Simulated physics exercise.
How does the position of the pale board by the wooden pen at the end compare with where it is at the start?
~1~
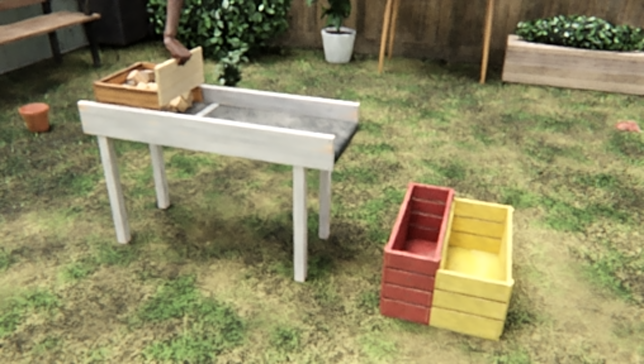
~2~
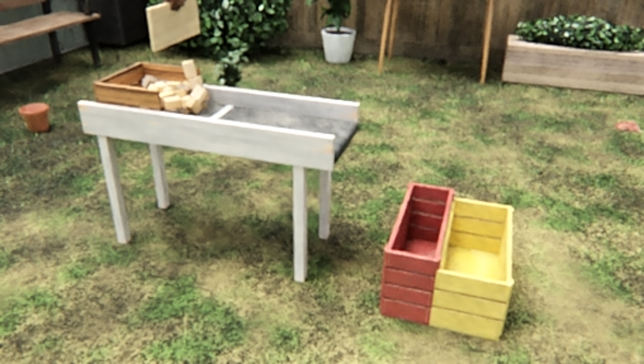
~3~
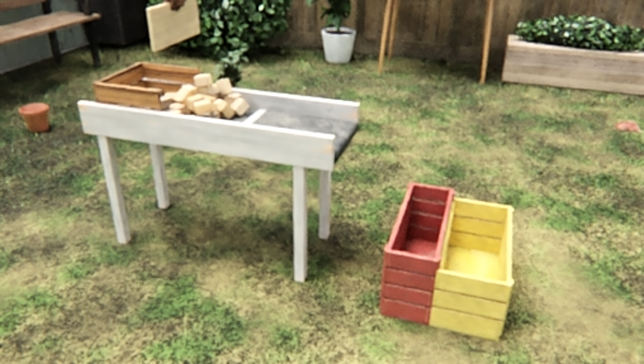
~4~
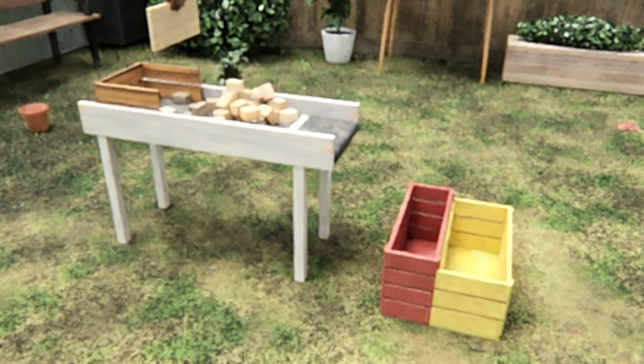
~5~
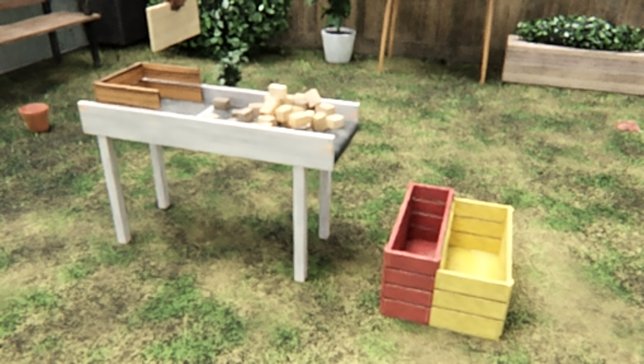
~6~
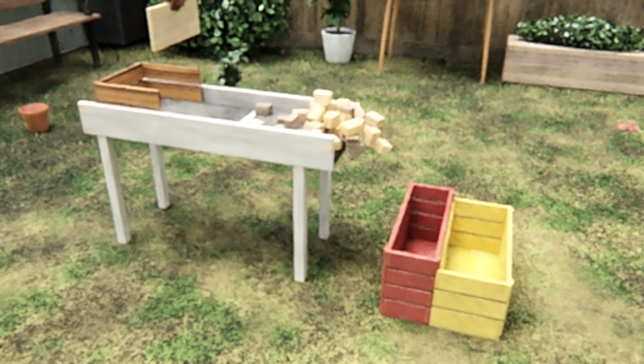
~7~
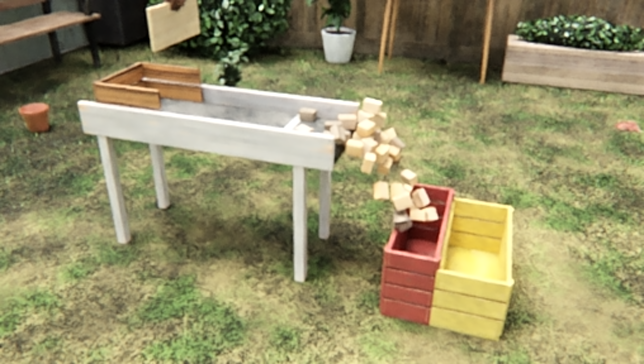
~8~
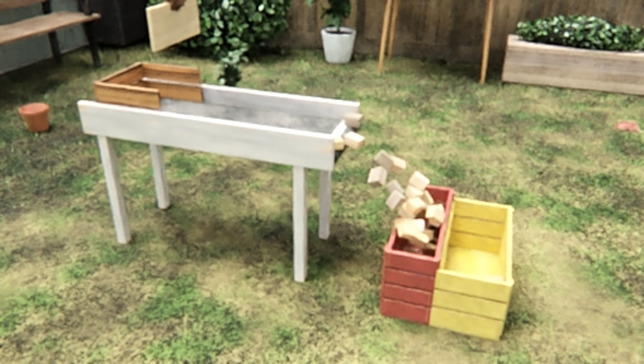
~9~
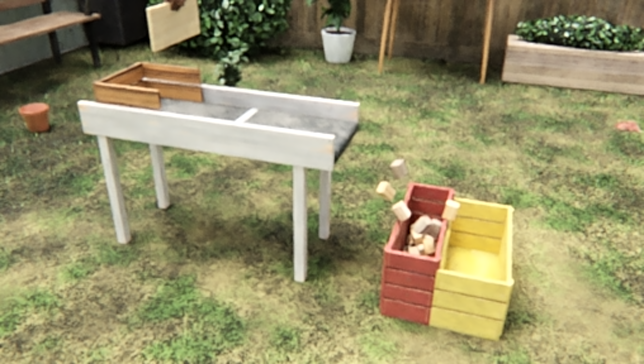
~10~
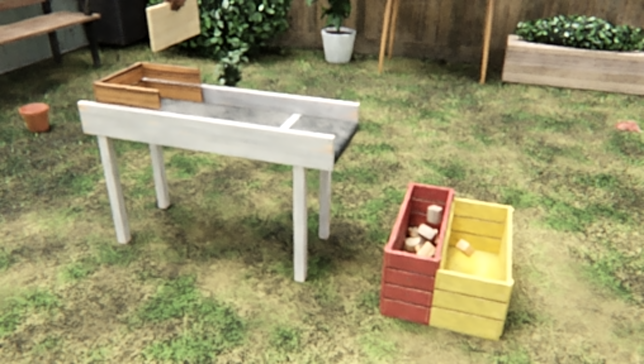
At the start the board stands upright at the pen, closing in the blocks. By the end it is held up in the air above the pen, leaving the way onto the belt open.
